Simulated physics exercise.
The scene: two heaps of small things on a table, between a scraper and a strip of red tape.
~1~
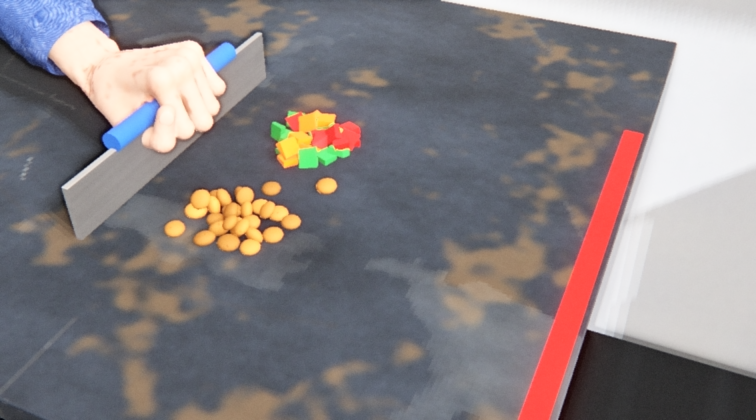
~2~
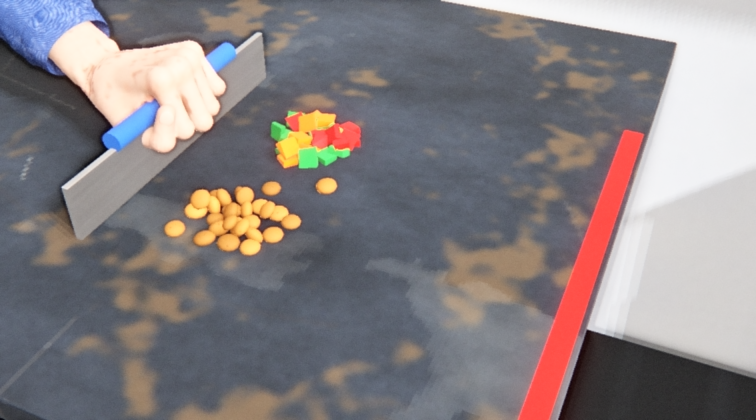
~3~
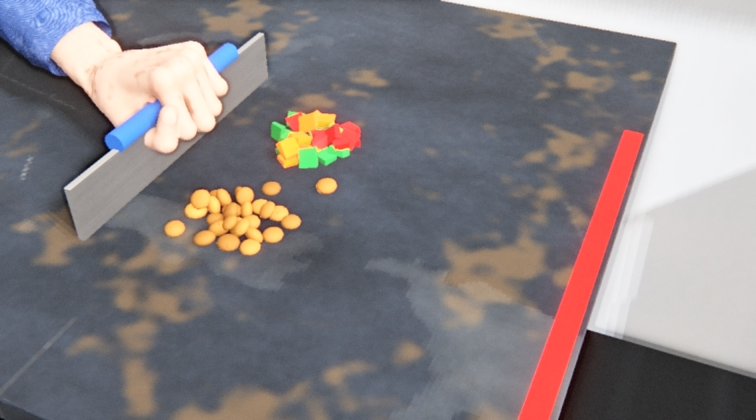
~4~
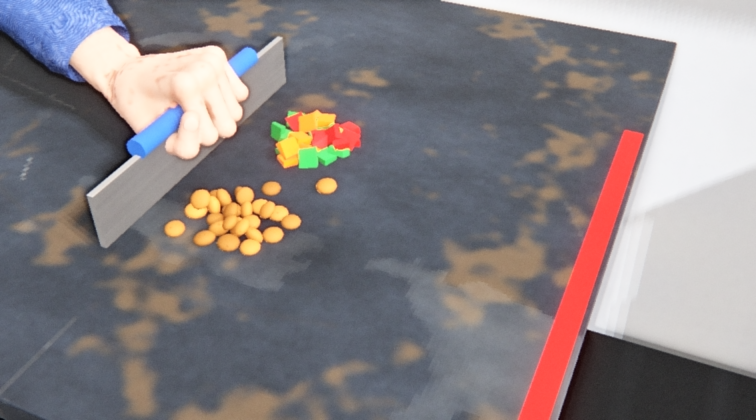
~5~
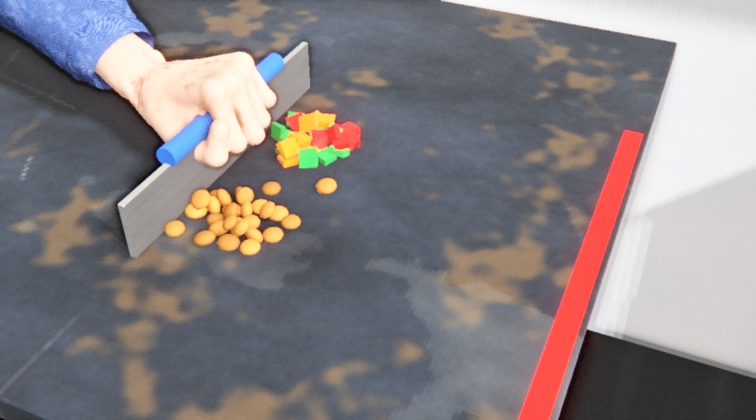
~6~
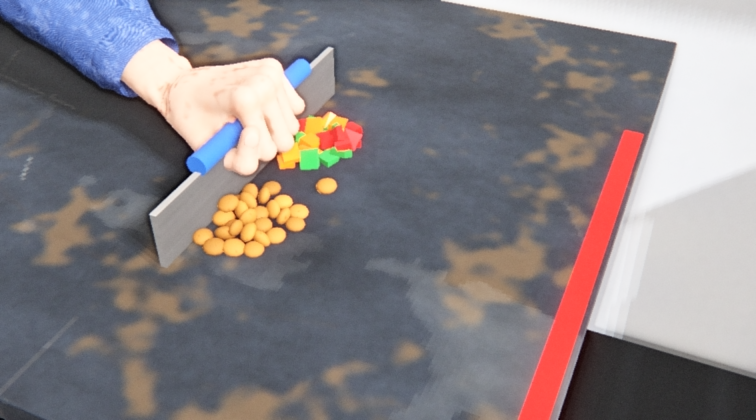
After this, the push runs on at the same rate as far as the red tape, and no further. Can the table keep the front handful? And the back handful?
Note. Front handful: Some pieces fall off. Back handful: Some pieces fall off.
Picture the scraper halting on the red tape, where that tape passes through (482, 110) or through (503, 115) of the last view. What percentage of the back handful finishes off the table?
First stop: 0 % off the table; second stop: 0 %.
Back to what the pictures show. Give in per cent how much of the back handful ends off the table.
Estimated share: About 100 in a hundred.
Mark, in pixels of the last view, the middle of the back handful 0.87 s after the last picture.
About (474, 182).
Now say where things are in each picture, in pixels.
The first picture shows scraper at (88, 199), at rest; red tape at (631, 143), right by the edge; edge at (607, 261); front handful at (250, 223), some bits of cat kibble; back handful at (320, 138), some mosaic tiles.
The second picture shows scraper at (88, 199), at rest; back handful at (320, 138).
The third picture shows scraper at (91, 200); front handful at (250, 223).
The fourth picture shows scraper at (113, 207); back handful at (320, 138).
The fifth picture shows scraper at (142, 216); front handful at (250, 223).
The sixth picture shows scraper at (173, 225); red tape at (631, 143); edge at (607, 261); front handful at (248, 218), about two thirds pushed along; back handful at (326, 139), about a third pushed along.
Then, 0.87 s after the last picture, scraper still moving, near (425, 160); front handful all on the table, its front near (449, 291); back handful all on the table, its front near (501, 191).
Then, 1.77 s after the last picture, scraper stopped at the red tape; front handful all over the edge; back handful all over the edge.
At rest, scraper stopped at the red tape; front handful all over the edge; back handful all over the edge.
